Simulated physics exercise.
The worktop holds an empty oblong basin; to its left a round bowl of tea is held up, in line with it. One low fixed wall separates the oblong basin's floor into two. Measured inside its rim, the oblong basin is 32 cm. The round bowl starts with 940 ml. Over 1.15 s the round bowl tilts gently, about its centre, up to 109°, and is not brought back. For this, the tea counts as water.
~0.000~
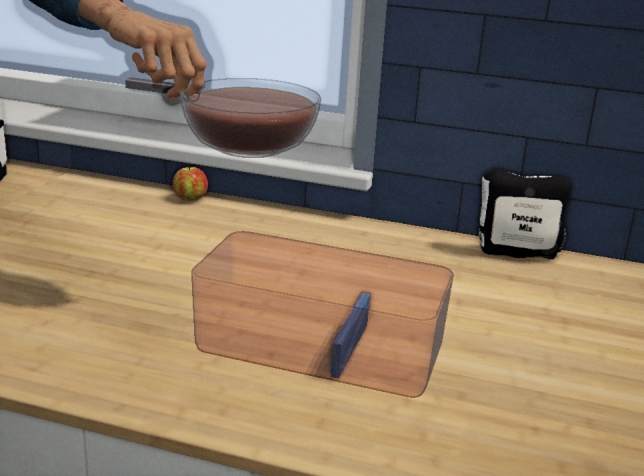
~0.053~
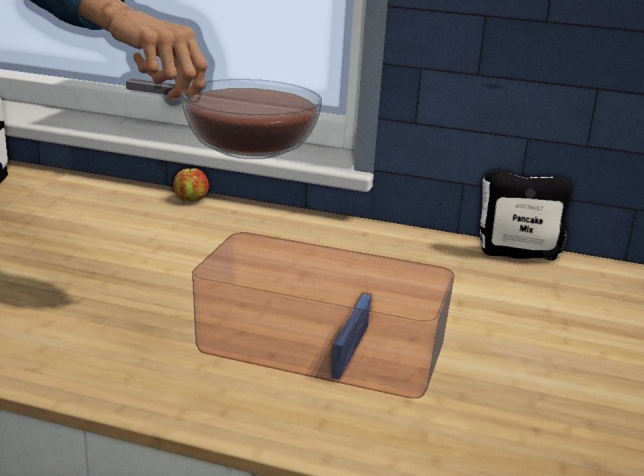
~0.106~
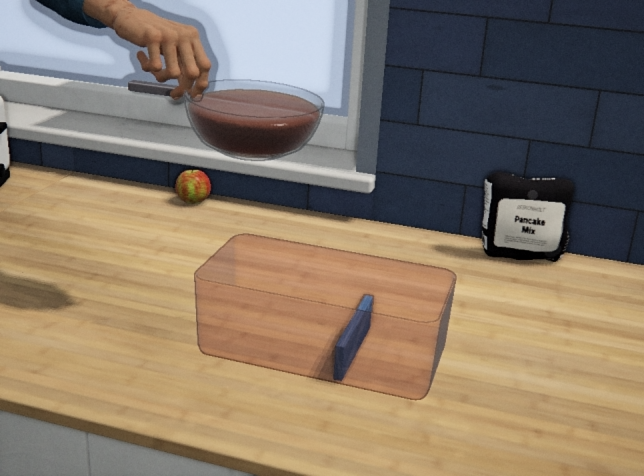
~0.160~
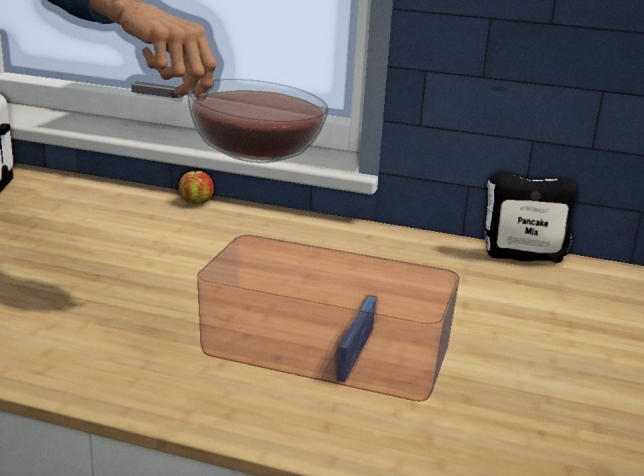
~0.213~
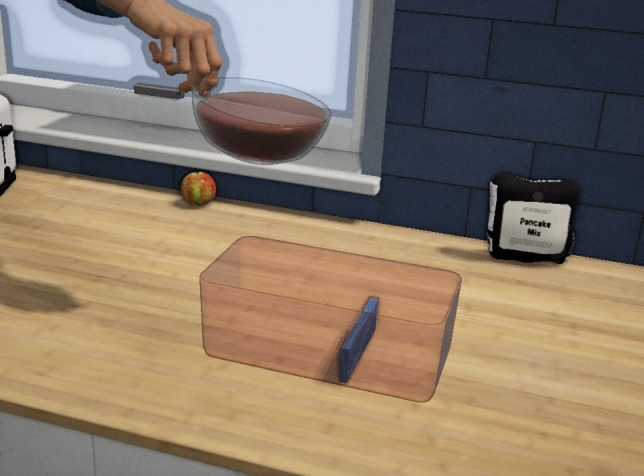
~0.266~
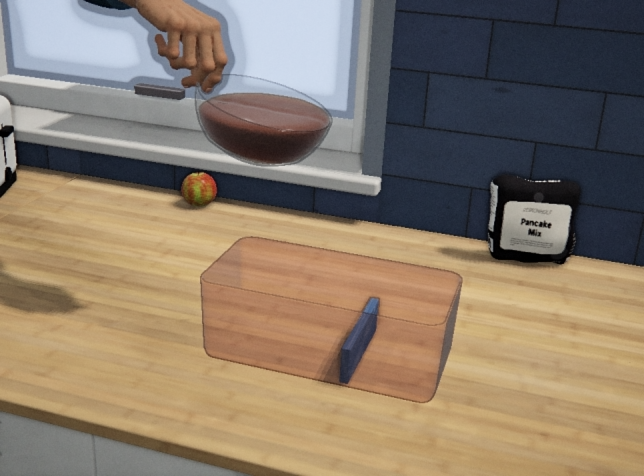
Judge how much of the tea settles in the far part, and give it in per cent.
Some 59 per cent settles in the far part.
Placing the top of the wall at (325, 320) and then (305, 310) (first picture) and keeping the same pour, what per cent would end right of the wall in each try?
Try 1: 80 %; try 2: 90 %.
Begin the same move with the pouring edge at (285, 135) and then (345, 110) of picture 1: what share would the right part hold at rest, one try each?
Try 1: Approx. 10 %; try 2: Approx. 75 %.
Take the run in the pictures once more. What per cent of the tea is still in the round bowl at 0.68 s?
I'd put it near 28 percent.
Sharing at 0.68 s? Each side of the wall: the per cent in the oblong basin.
Left: Around 4. Right: Around 22.
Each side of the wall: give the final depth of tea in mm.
Final reading - left some 12 mm, right some 34 mm.
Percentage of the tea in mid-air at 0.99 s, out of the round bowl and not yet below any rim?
I'd put it at about 6 per cent of the liquid.
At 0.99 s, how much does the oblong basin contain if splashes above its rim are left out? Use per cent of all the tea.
The fraction sits near 94 in a hundred.
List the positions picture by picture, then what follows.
In the first picture, it leans 0°; its right rim is at (317, 105); the tea meets the walls at (193, 94) and (315, 111); the oblong basin's rim runs from (213, 252) to (445, 295); the wall's top is at (352, 318).
In the second picture, it leans 1°; its right rim is at (318, 107); the tea meets the walls at (194, 95) and (316, 112).
In the third picture, it leans 2°; its right rim is at (320, 110); the tea meets the walls at (197, 95) and (318, 115).
In the fourth picture, it leans 5°; its right rim is at (324, 115); the tea meets the walls at (201, 97) and (322, 117).
In the fifth picture, it leans 9°; its right rim is at (327, 121); the tea meets the walls at (204, 98) and (326, 119).
In the sixth picture, it leans 14°; its right rim is at (328, 128); the tea meets the walls at (208, 98) and (330, 124); 1 per cent is over the edge.
Then, 0.68 s in, the tilt is 70° and 28 per cent is still to pour, 4 is left of the wall and 22 right of it.
Then, 0.99 s in, the tilt is 104° and 0 per cent is still to pour, 35 is left of the wall and 59 right of it.
Then, 1.30 s in, the tilt is 109° and 0 per cent is still to pour, 40 is left of the wall and 59 right of it.
Then, 1.65 s in, the tilt is 109° and 0 per cent is still to pour, 40 is left of the wall and 59 right of it.
Finally, 40 per cent lies left of the wall, 59 right of it and 1 outside.
